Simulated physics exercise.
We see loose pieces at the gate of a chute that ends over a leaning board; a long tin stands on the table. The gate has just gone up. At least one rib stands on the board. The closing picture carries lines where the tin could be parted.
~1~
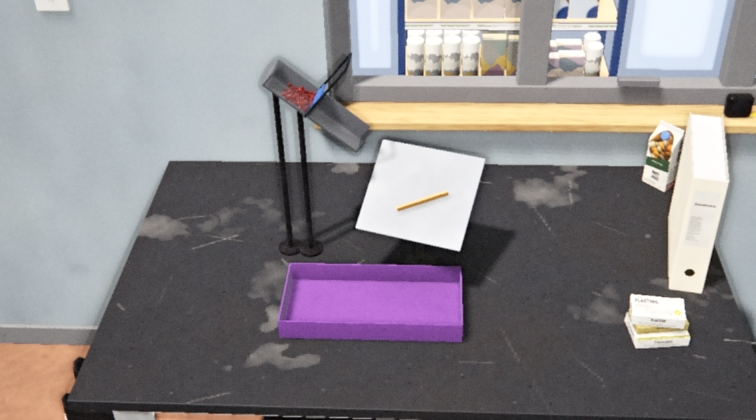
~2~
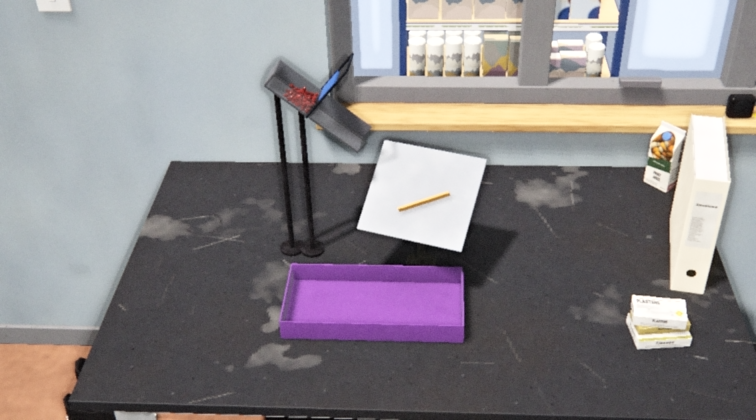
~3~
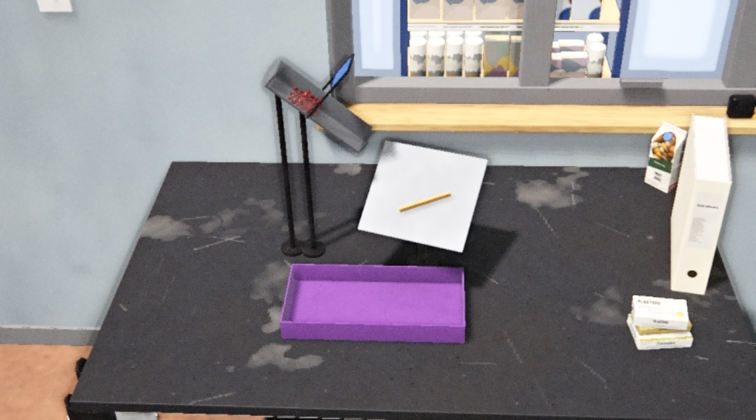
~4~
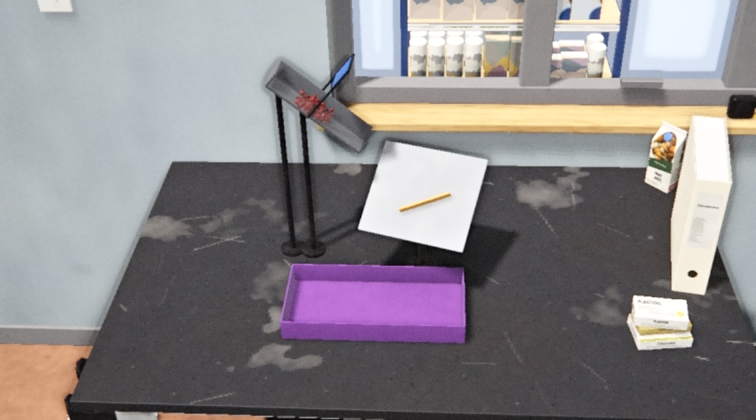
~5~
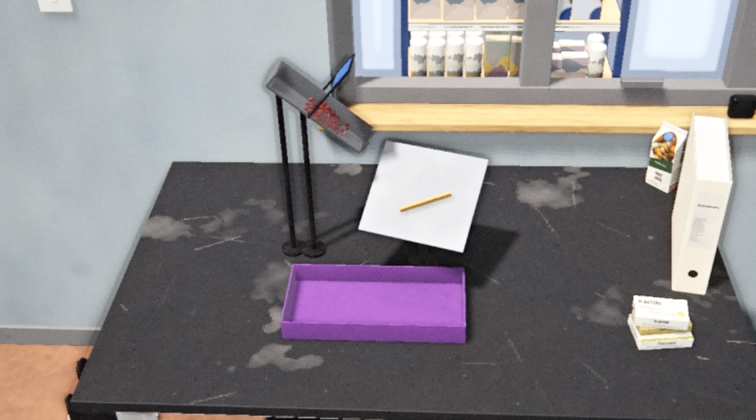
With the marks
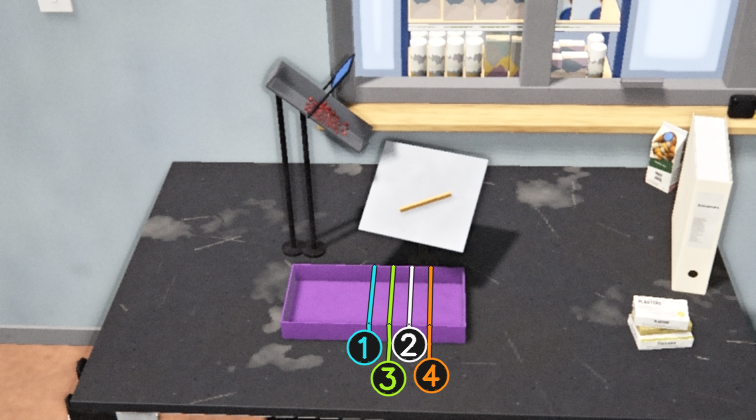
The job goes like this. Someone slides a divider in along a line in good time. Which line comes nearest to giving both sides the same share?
The answer is line 1.
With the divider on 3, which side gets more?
More lands on the left.
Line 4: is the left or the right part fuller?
More lands on the left.
On the marked copy, line 1 crosses the front rim at (368, 324); line 2 crosses the front rim at (409, 325); line 3 crosses the front rim at (389, 324); line 4 crosses the front rim at (429, 325).
With 1, of what is caught, about half on the left of the divider, about half on the right.
With 2, of what is caught, all on the left of the divider, none on the right.
With 3, of what is caught, nearly all on the left of the divider, a small part on the right.
With 4, of what is caught, all on the left of the divider, none on the right.
